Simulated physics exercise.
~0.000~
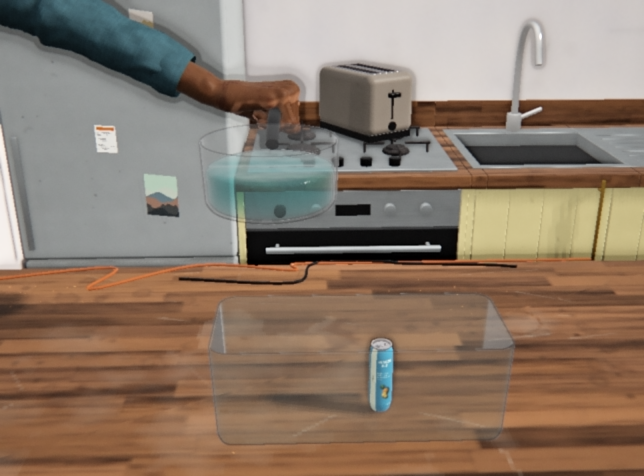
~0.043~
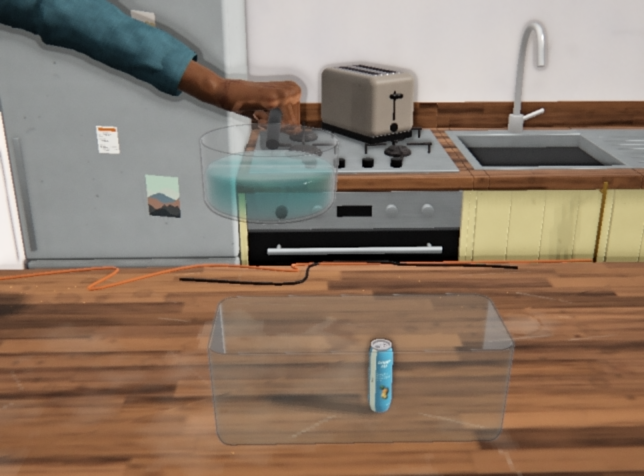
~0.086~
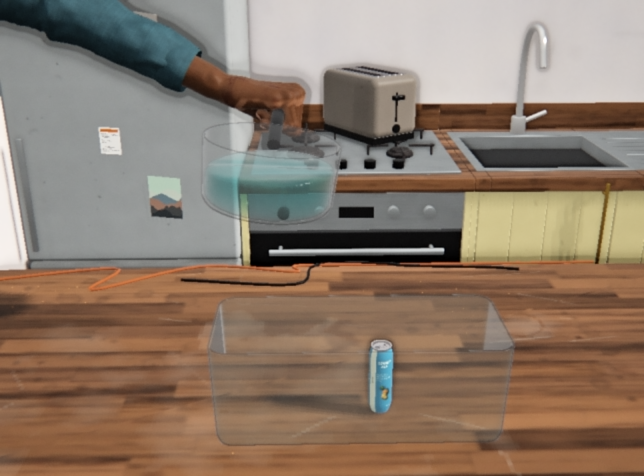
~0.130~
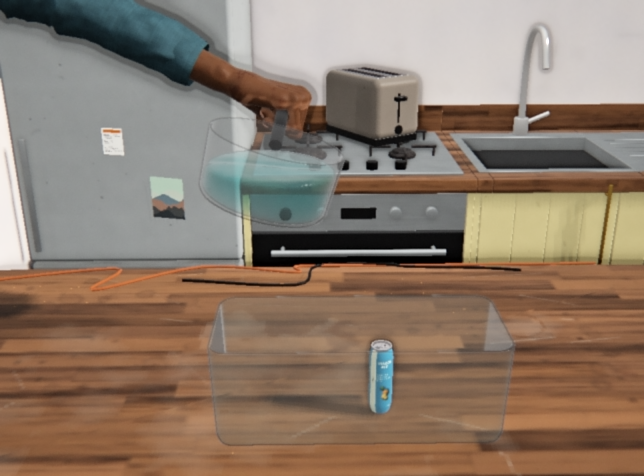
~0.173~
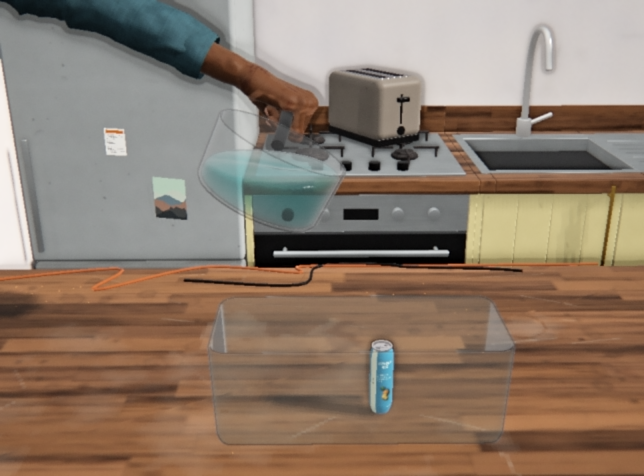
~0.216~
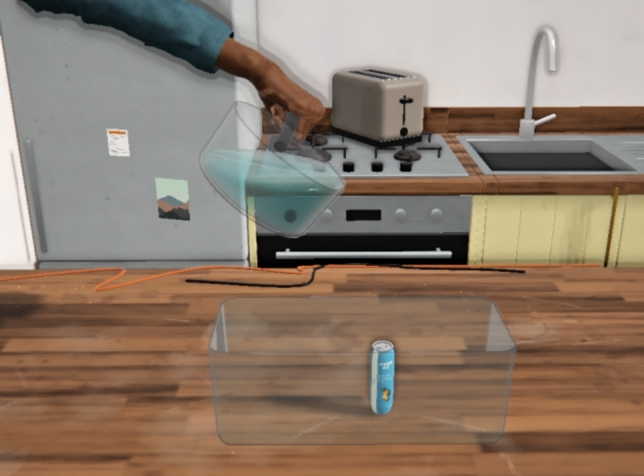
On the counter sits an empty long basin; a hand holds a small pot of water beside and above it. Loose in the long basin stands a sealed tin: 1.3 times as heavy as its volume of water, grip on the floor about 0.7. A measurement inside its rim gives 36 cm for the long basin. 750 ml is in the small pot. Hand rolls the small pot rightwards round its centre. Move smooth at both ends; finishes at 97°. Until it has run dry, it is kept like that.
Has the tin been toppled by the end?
Yes, it has gone over.
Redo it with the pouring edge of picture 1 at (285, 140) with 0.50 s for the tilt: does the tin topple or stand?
It does not tip.
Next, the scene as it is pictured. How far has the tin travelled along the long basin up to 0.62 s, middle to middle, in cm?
Near 0 cm.
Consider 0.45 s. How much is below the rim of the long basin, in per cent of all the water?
10 %, roughly.
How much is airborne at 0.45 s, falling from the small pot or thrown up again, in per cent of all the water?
Some 60 per cent, I reckon.
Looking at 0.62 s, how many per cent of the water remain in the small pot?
Near 10 in a hundred.
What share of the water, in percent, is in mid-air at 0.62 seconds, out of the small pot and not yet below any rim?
Estimate: About 10 in a hundred.
By 0.45 s the tilt is 95° and 28 per cent is still to pour; the tin stands where it began.
By 0.62 s the tilt is 97° and 10 per cent is still to pour; the tin stands where it began.
By 0.80 s the tilt is 97° and 3 per cent is still to pour; the tin leans 11°.
By 1.00 s the tilt is 97° and 1 per cent is still to pour; the tin leans 37°.
At rest the tin lies on its side.
